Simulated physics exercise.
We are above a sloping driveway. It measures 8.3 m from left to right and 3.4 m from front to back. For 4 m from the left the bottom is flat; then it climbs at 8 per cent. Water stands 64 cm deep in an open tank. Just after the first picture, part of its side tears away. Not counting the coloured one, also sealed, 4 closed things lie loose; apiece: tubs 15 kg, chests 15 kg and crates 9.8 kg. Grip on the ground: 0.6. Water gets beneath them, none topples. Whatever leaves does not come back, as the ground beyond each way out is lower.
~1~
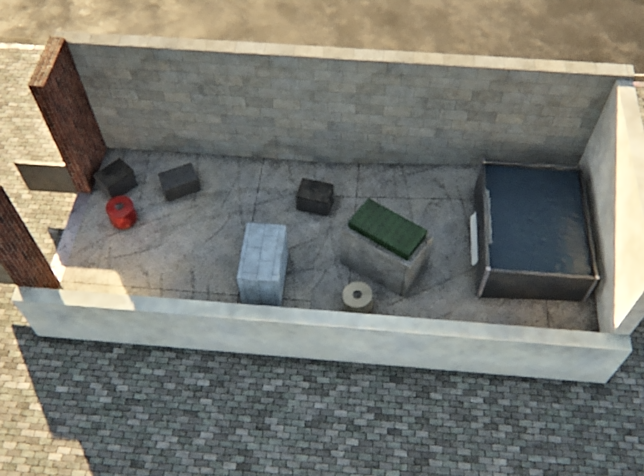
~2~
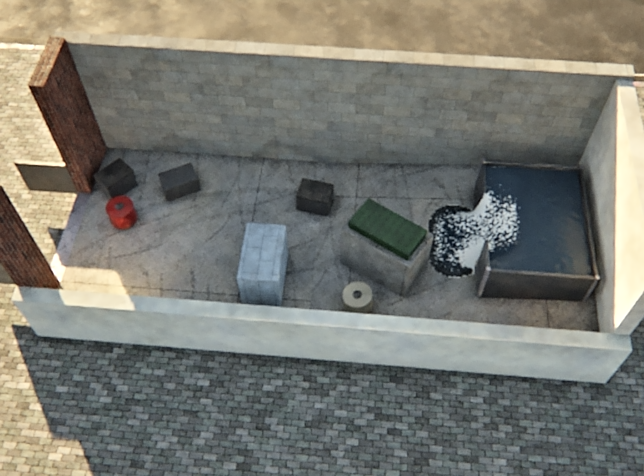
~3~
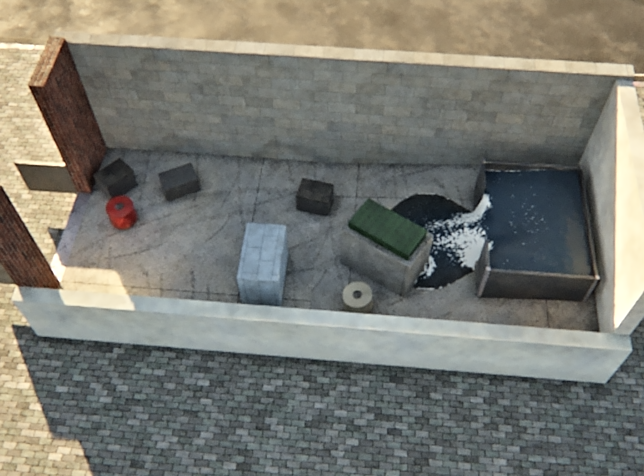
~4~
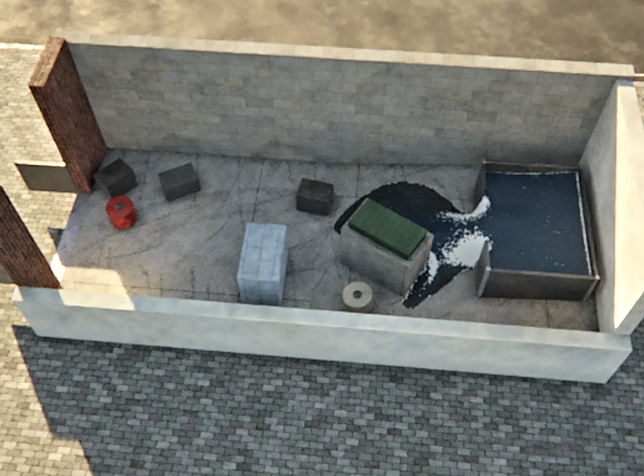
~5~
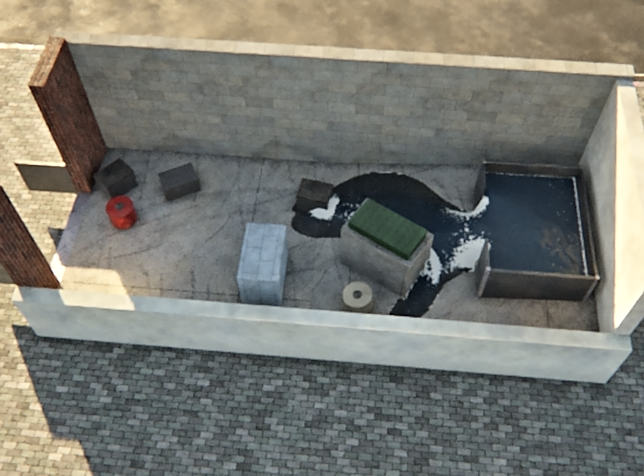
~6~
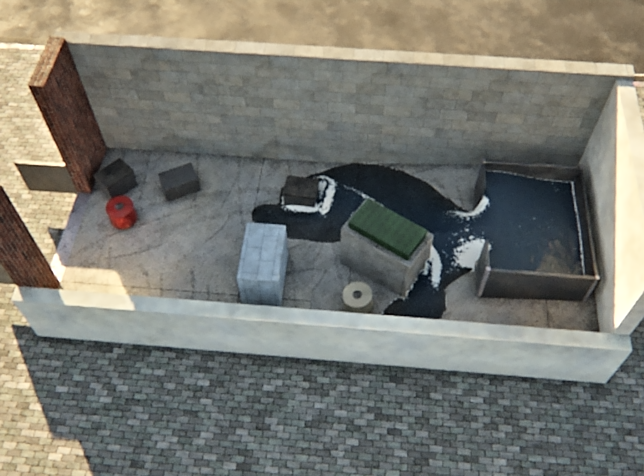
Dark water burst through the left side of the open tank on the right, foamed against the green-topped block, then spread leftward around it and surrounded a small dark box, which barely shifted.
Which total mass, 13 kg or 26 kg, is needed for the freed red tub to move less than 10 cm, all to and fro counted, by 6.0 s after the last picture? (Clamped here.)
The lighter mass fails and the heavier too.
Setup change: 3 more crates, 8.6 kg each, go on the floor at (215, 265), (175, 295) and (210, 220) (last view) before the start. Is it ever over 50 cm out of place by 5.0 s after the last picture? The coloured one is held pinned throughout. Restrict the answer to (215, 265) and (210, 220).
In order: Smaller and greater.
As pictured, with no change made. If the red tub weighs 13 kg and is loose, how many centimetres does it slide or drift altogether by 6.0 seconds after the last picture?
It covers about 140 cm altogether.
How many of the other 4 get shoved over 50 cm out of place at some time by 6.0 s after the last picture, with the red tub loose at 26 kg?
I get 3.
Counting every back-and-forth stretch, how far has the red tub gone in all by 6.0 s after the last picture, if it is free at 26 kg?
150 cm.
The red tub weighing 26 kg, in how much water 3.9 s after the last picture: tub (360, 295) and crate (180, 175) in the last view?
Close to 3 and 13 centimetres.
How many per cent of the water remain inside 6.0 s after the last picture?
76 %.
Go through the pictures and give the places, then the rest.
The first picture shows the red tub at (119, 207), on the bottom; 3.0 m2 under water; 0 of 5 have shifted.
The second picture shows the red tub at (119, 207) rests on the ground; water covers 3.9 m2; 0 of 5 have shifted.
The third picture shows the red tub at (119, 207), on the bottom; 4.9 m2 under water; 0 of 5 have shifted.
The fourth picture shows the red tub at (119, 207) rests on the ground; 5.8 m2 under water; 0 of 5 have shifted.
The fifth picture shows the red tub at (119, 207), on the bottom; 6.9 m2 under water; 0 of 5 have shifted.
The sixth picture shows the red tub at (119, 207) rests on the ground; 8.5 m2 under water; 1 of 5 have shifted.
Then, 0.4 s after the last picture the red tub would be 0 cm from its start with 13 kg and 0 cm from its start with 26 kg; 0 cm of water round it then.
Then, 2.1 s after the last picture the red tub would be 92 cm from its start with 13 kg and 44 cm from its start with 26 kg; 9 cm of water round it then.
Then, 3.9 s after the last picture the red tub would be gone out with 13 kg and 125 cm from its start with 26 kg; 12 cm of water round it then.
Then, 6.0 s after the last picture the red tub would be gone out with 13 kg and gone out with 26 kg.
